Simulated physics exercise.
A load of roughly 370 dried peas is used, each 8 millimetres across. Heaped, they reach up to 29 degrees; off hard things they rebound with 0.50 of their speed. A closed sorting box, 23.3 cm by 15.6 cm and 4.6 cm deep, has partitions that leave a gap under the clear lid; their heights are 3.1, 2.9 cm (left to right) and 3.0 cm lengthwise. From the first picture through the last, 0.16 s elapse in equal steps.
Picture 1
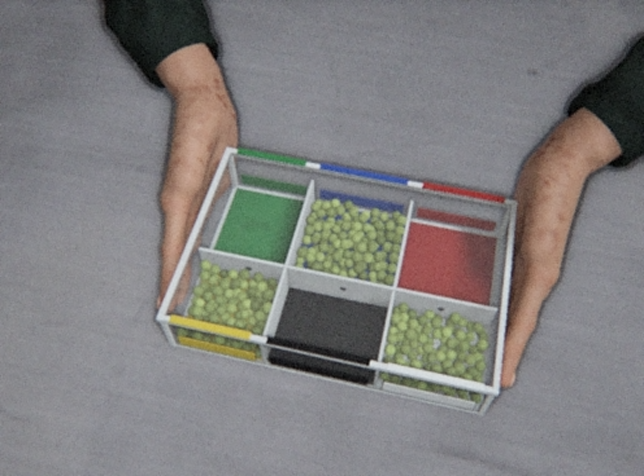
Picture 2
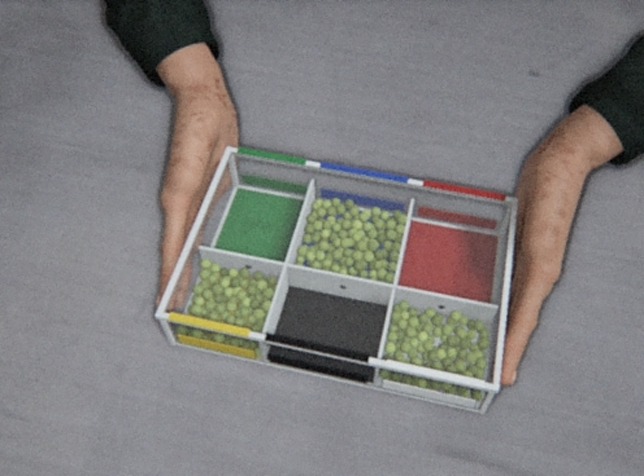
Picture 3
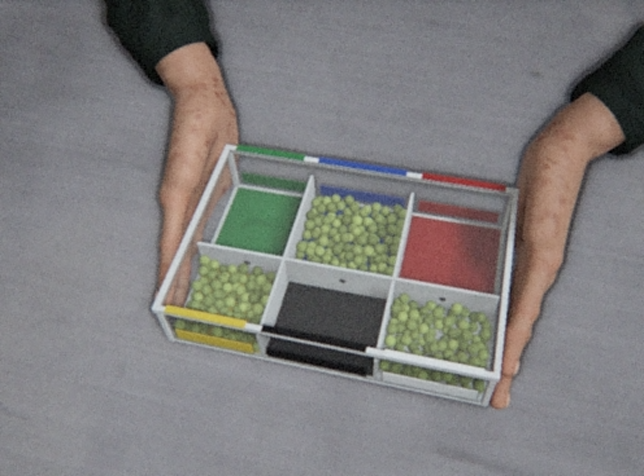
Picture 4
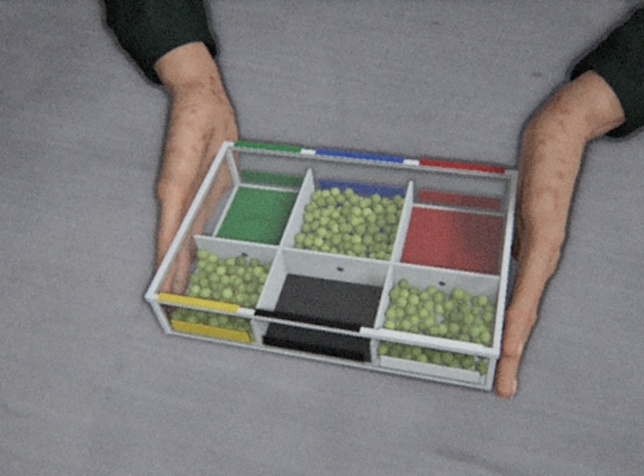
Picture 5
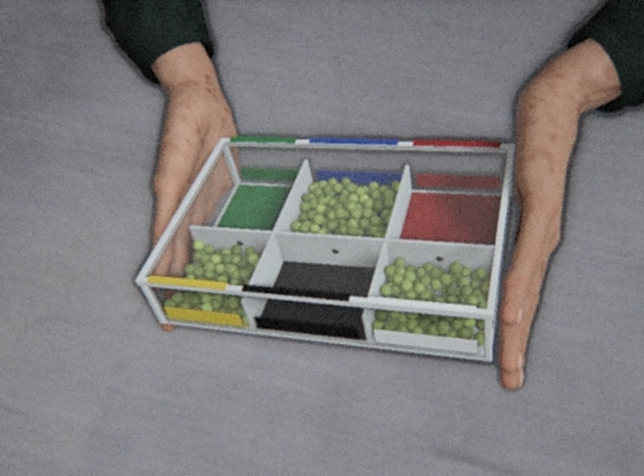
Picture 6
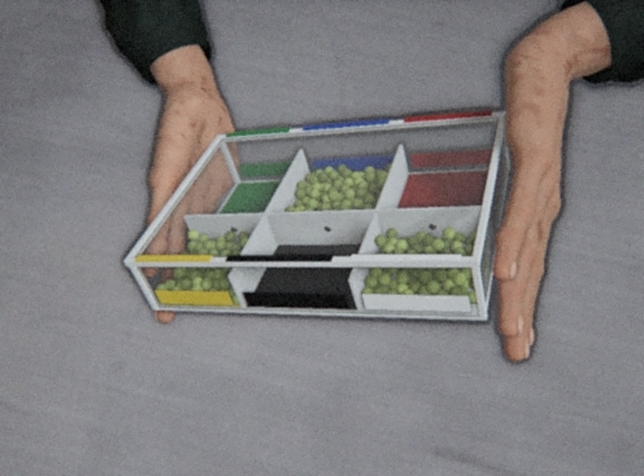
Over a grey surface, two hands gradually tilting a clear-lidded sorting box, green peas staying in the blue, yellow and white compartments.
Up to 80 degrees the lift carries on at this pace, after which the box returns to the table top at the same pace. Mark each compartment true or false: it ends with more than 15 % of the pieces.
Red: False, blue: True, green: False, yellow: True, white: True, black: False.
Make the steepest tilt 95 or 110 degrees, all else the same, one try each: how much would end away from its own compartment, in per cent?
Some 25 and some 25 per cent, respectively.
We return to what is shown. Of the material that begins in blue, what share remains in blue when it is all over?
Share retained: Some 90 per cent.
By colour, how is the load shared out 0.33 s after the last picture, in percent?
You'd see red at 5, blue at 40, green at 5, yellow at 25, white at 25 and black at 5 per cent.
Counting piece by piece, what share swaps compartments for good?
Result: Roughly 20 %.
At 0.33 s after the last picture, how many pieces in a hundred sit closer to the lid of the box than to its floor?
60 %.
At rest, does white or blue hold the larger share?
The blue compartment.
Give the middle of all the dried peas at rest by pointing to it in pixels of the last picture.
Somewhere around (311, 286) in the final frame.
Then, 0.33 s after the last picture, tilt 78 degrees; red 5 %, blue 40 %, green 5 %, yellow 25 %, white 25 %, black 5 %.
Then, 0.55 s after the last picture, tilt 30 degrees; blue 40 %, green 10 %, yellow 25 %, white 20 %, black 5 %.
Then, 0.88 s after the last picture, tilt 0 degrees; blue 40 %, green 10 %, yellow 25 %, white 20 %, black 5 %.
In the end, red 0 %, blue 40 %, green 10 %, yellow 25 %, white 20 %, black 5 %.
